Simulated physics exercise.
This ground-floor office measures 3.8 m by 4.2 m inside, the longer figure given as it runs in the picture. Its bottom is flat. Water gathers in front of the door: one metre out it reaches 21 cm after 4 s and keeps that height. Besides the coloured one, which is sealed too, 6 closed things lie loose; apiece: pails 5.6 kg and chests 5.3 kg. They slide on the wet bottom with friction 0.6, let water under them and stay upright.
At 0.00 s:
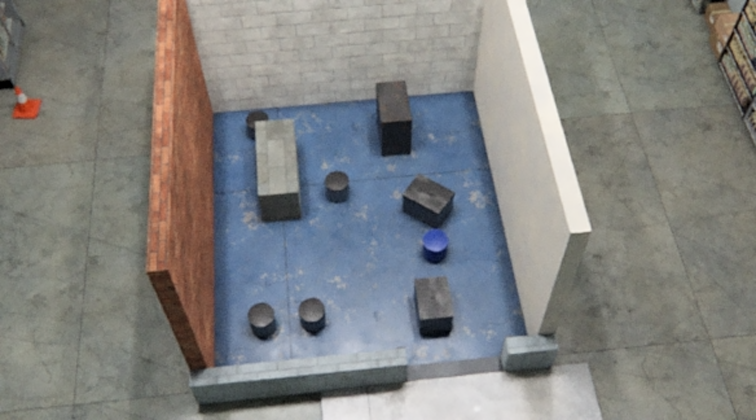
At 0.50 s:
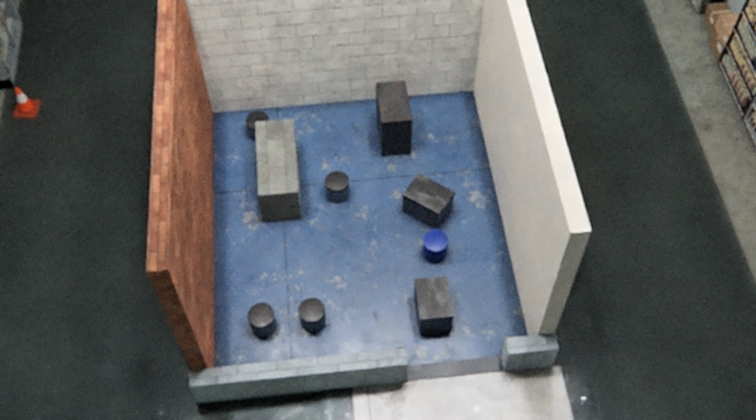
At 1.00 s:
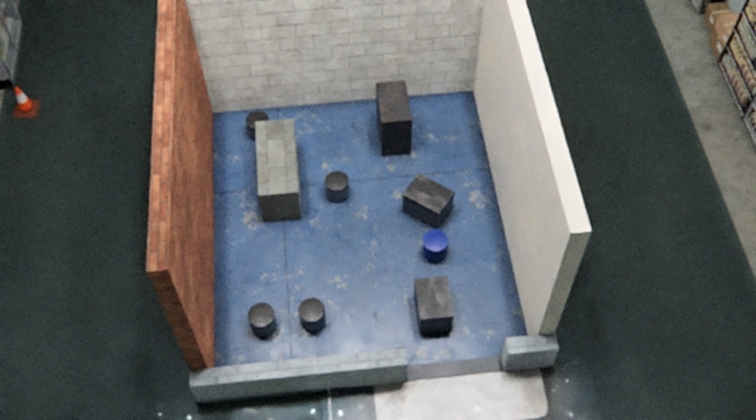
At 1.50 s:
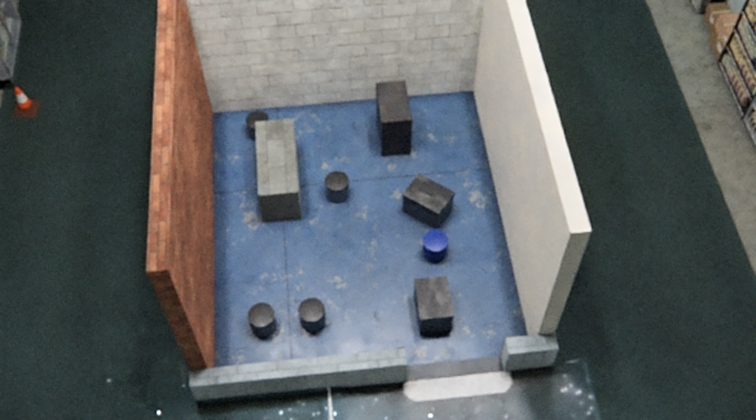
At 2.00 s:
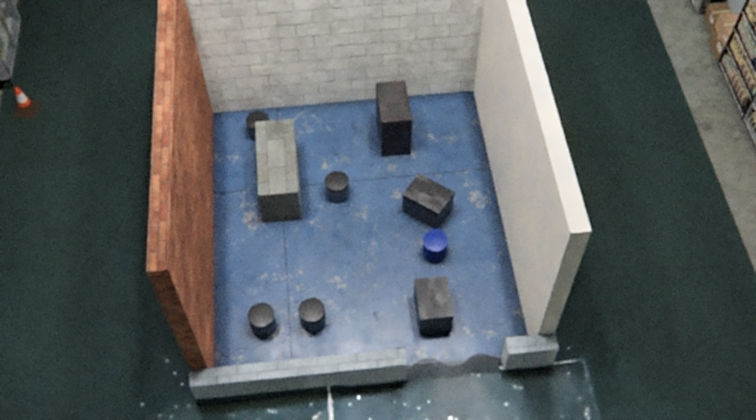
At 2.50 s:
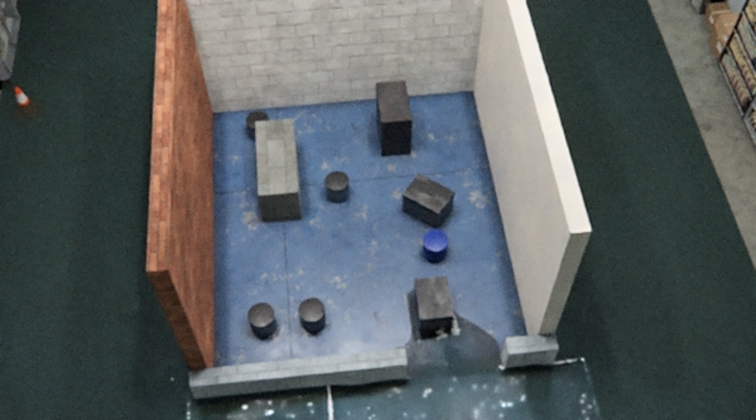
A three-sided enclosure with a reddish brick wall on the left, pale block at the back and white on the right stands on a grey warehouse floor, seen steadily from high above. On its blue floor sit a long grey block, dark boxes, dark round pails and one blue pail right of centre. Dark water spreads around the walls, covers the pale doorway slab, then creeps inside while every object stays still.
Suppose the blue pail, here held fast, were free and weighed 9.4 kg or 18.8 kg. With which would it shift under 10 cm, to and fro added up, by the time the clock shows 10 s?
I expect that only the higher weight holds it.
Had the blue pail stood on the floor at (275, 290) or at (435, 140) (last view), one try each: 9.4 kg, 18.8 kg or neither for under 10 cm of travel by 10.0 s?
In turn: Either load holds; only the larger holds.
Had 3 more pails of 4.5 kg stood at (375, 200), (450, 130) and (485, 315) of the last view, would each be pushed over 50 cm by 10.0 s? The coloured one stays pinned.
In turn: More, over, more.
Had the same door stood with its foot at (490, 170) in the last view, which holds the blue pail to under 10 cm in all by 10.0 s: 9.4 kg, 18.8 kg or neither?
Then the lower weight is enough.
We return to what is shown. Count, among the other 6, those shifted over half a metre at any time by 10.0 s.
4 of them.
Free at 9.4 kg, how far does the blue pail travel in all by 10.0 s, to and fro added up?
About 30 cm.
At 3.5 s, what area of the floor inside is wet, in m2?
About 2.5 m2.
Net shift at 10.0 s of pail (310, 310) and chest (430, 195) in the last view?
In that order: 0 cm, 50 cm.
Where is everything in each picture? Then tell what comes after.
The first picture shows the blue pail at (436, 240) rests on the ground; 0.0 m2 under water; 0 of 7 have shifted.
The second picture shows the blue pail at (436, 240) rests on the ground; 0.0 m2 under water; 0 of 7 have shifted.
The third picture shows the blue pail at (436, 240) rests on the ground; 0.0 m2 under water; 0 of 7 have shifted.
The fourth picture shows the blue pail at (436, 240) rests on the ground; 0.0 m2 under water; 0 of 7 have shifted.
The fifth picture shows the blue pail at (436, 240) rests on the ground; 0.0 m2 under water; 0 of 7 have shifted.
The sixth picture shows the blue pail at (436, 240) rests on the ground; water covers 0.4 m2; 0 of 7 have shifted.
After 3.5 s the blue pail would be 0 cm from its start with 9.4 kg and 0 cm from its start with 18.8 kg; 1 cm of water round it then.
After 4.5 s the blue pail would be 1 cm from its start with 9.4 kg and 0 cm from its start with 18.8 kg; 6 cm of water round it then.
After 7.0 s the blue pail would be 21 cm from its start with 9.4 kg and 0 cm from its start with 18.8 kg; 7 cm of water round it then.
After 10.0 s the blue pail would be 31 cm from its start with 9.4 kg and 0 cm from its start with 18.8 kg; 7 cm of water round it then.
